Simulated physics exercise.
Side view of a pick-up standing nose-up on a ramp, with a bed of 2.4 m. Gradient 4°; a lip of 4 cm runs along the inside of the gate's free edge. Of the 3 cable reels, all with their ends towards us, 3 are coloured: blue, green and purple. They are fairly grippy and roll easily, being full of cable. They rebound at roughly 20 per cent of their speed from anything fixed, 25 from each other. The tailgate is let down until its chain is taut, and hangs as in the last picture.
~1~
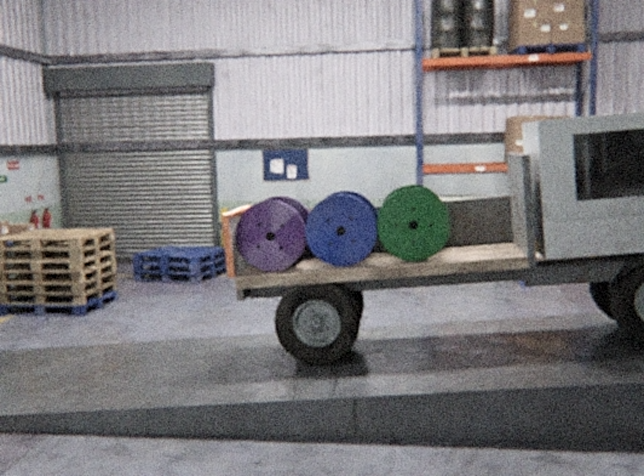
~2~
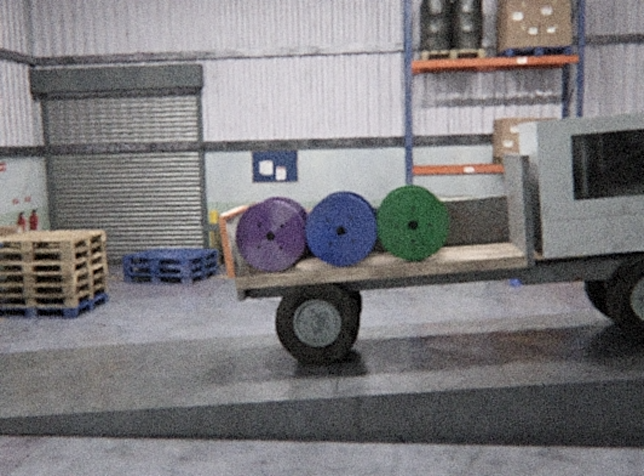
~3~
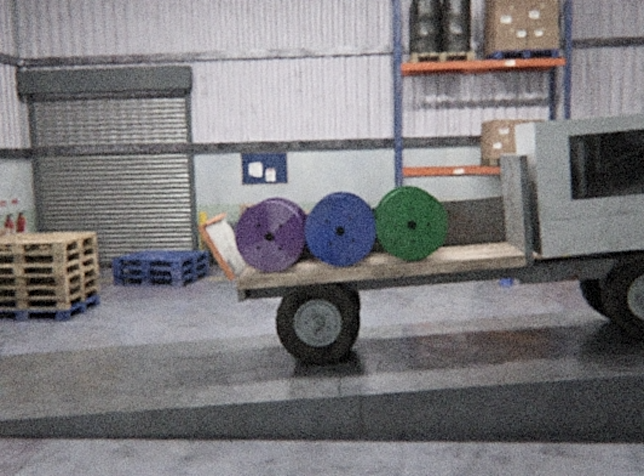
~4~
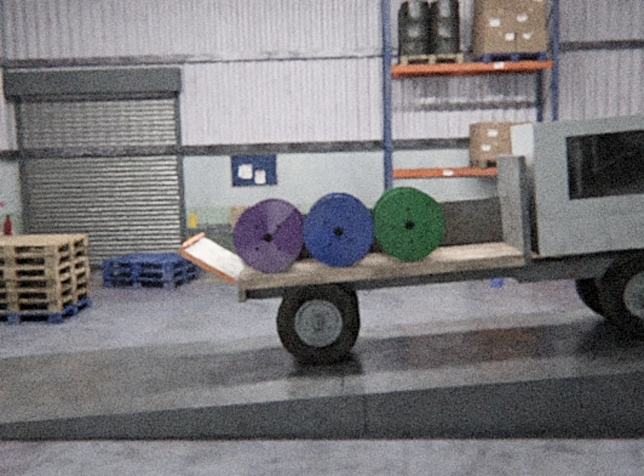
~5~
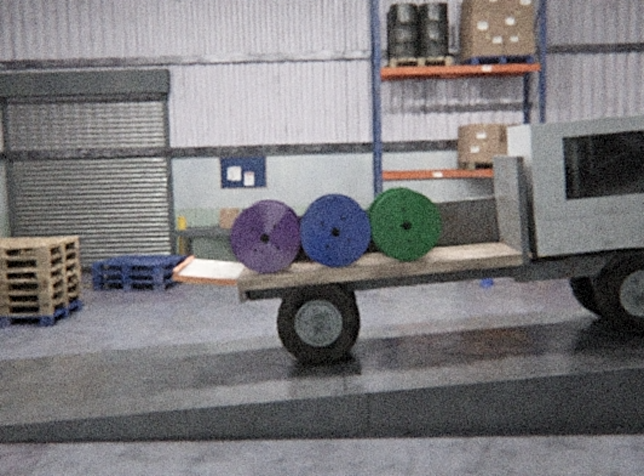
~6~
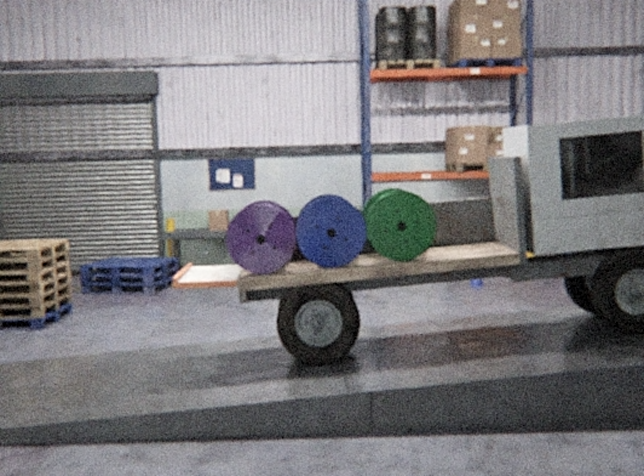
Tailgate swinging down and out to the left on a pick-up parked nose-up, as purple, blue and green reels roll slightly left.
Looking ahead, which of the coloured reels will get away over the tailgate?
The blue reel stays with the vehicle, the green stays with the vehicle, the purple stays with the vehicle.
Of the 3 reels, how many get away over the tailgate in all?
The count is 0.
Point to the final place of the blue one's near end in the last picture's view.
Around (263, 239).
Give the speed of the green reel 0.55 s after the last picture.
Near 0.4 m/s.
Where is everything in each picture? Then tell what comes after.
The first frame shows blue (341, 231), green (413, 225), purple (270, 237); gate 86° above level, tip at (225, 217); 3 of the 3 make up the bottom layer on the bed.
The second frame shows blue (341, 231), green (413, 225), purple (270, 237); gate 83° above level, tip at (222, 218).
The third frame shows blue (340, 231), green (412, 225), purple (269, 237); gate 61° above level, tip at (201, 227).
The fourth frame shows blue (338, 232), green (410, 225), purple (268, 238); gate 31° above level, tip at (181, 252).
The fifth frame shows blue (335, 232), green (406, 226), purple (265, 239); gate 7° above level, tip at (176, 277).
The sixth frame shows blue (331, 233), green (401, 226), purple (261, 240); gate 0° above level, tip at (176, 285).
Then, 0.5 s past the sixth picture, blue is on the bed, 65 cm short of the hinge, rolling left; green is on the bed, 125 cm short of the hinge, rolling left; purple is on the bed, 5 cm short of the hinge, rolling left; 0 of 3 are out.
Then, 1.1 s past the sixth picture, blue is on the bed, 45 cm short of the hinge, rolling left; green is on the bed, 105 cm short of the hinge, rolling left; purple is on the gate, 15 cm past the hinge, rolling left; 0 of 3 are out.
Finally (1.9 s after the last picture), blue is on the bed, 25 cm short of the hinge; green is on the bed, 85 cm short of the hinge; purple is on the gate, 35 cm past the hinge; 0 of 3 are out.
